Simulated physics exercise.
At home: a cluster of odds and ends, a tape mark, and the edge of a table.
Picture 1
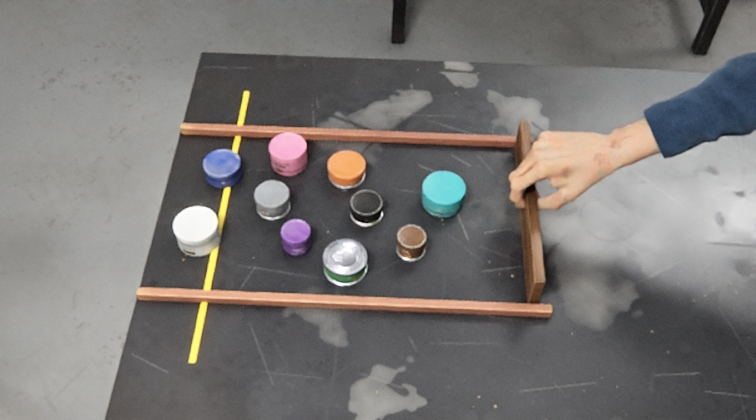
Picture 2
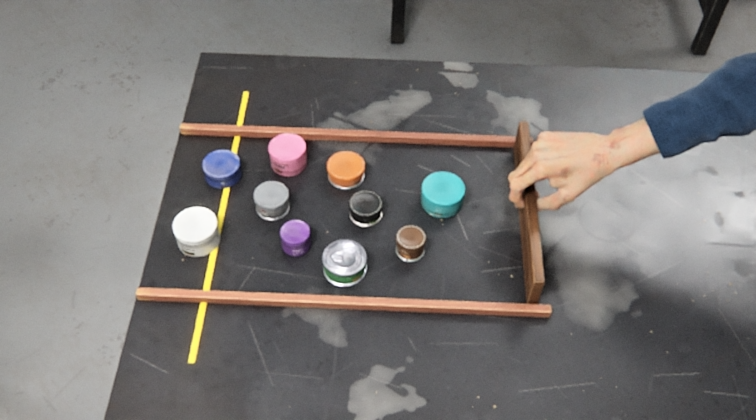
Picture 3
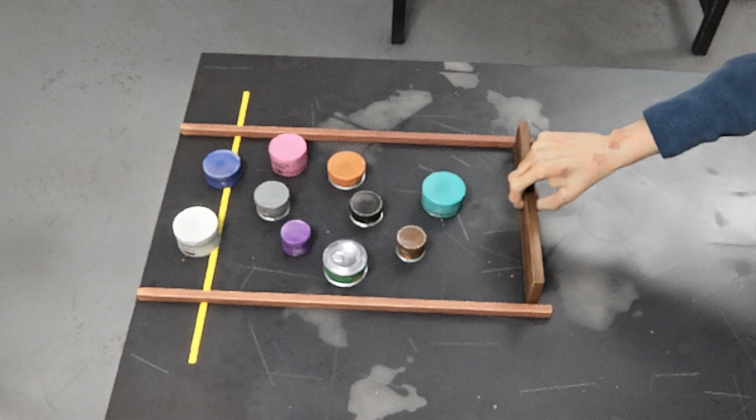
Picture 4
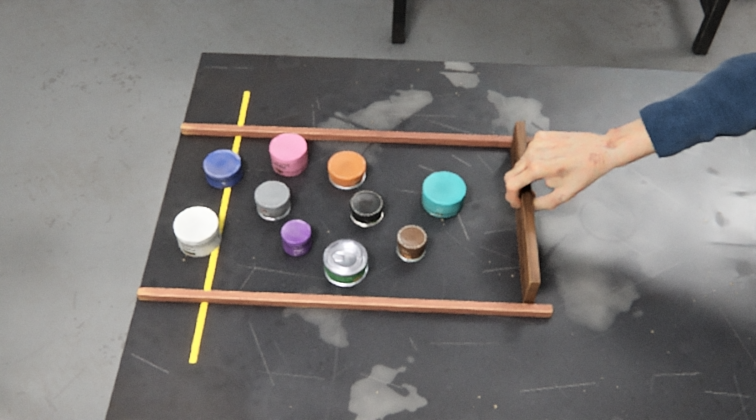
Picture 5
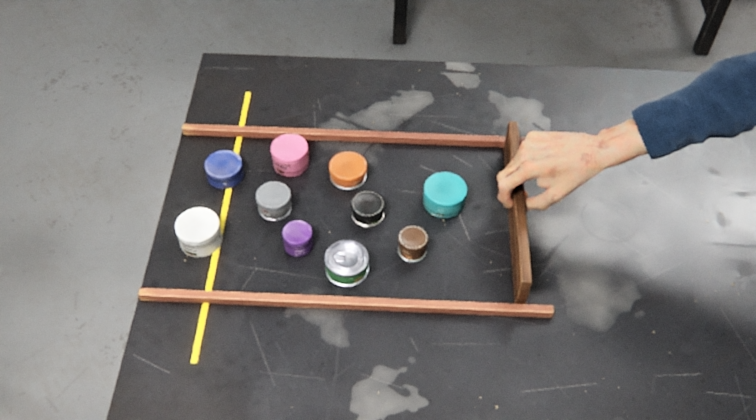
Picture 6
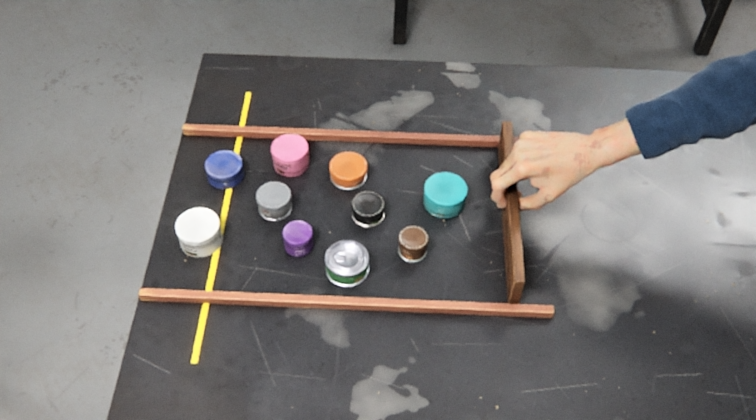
On a dark, scuffed tabletop seen from above, two reddish-brown wooden strips run left to right, with a yellow tape line crossing near their left ends. Between them sit small round tubs in white, blue, grey, pink, purple, orange, black, green, brown and teal. A hand in a navy sleeve, at first nearly still, slides an upright brown board slightly leftward while the tubs stay put.
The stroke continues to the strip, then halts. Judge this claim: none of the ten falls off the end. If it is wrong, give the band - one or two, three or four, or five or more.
Wrong; one or two fall off.
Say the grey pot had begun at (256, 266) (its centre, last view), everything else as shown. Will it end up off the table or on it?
From that start the object is safe.
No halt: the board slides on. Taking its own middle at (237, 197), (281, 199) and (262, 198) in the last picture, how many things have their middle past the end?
Middles past end - pos 1: 0, pos 2: 0, pos 3: 0.
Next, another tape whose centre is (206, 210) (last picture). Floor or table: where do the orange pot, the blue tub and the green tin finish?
First the orange pot, which stays on top, then the blue tub, which leaves the top, and the green tin, which stays on top.
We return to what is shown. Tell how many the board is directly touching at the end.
It's 5 of them.
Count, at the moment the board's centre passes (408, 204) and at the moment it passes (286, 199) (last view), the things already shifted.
Respectively 3 and 9.
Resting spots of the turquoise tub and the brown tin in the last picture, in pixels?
Going in order: First (208, 181), then (202, 239).
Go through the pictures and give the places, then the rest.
In the first picture, white tub (198, 232); blue tub (223, 169); grey pot (273, 200); board (528, 209); tape (223, 210).
In the second picture, blue tub (222, 169); orange pot (346, 170).
In the third picture, grey pot (273, 201); black pot (366, 208).
In the fourth picture, white tub (198, 232); purple tub (297, 238).
In the fifth picture, blue tub (224, 170); brown tin (413, 244).
In the sixth picture, white tub (200, 233); blue tub (225, 170); grey pot (274, 201); board (510, 208); tape (225, 210).
Soon after, none off yet; white tub at rest near (200, 233); blue tub at rest near (225, 170); grey pot at rest near (274, 201).
Then, none off yet; white tub moved a little near (184, 230); blue tub moved a little near (213, 172); grey pot moved well along near (217, 204).
At rest, the number that fall off is one or two; fallen, white tub.
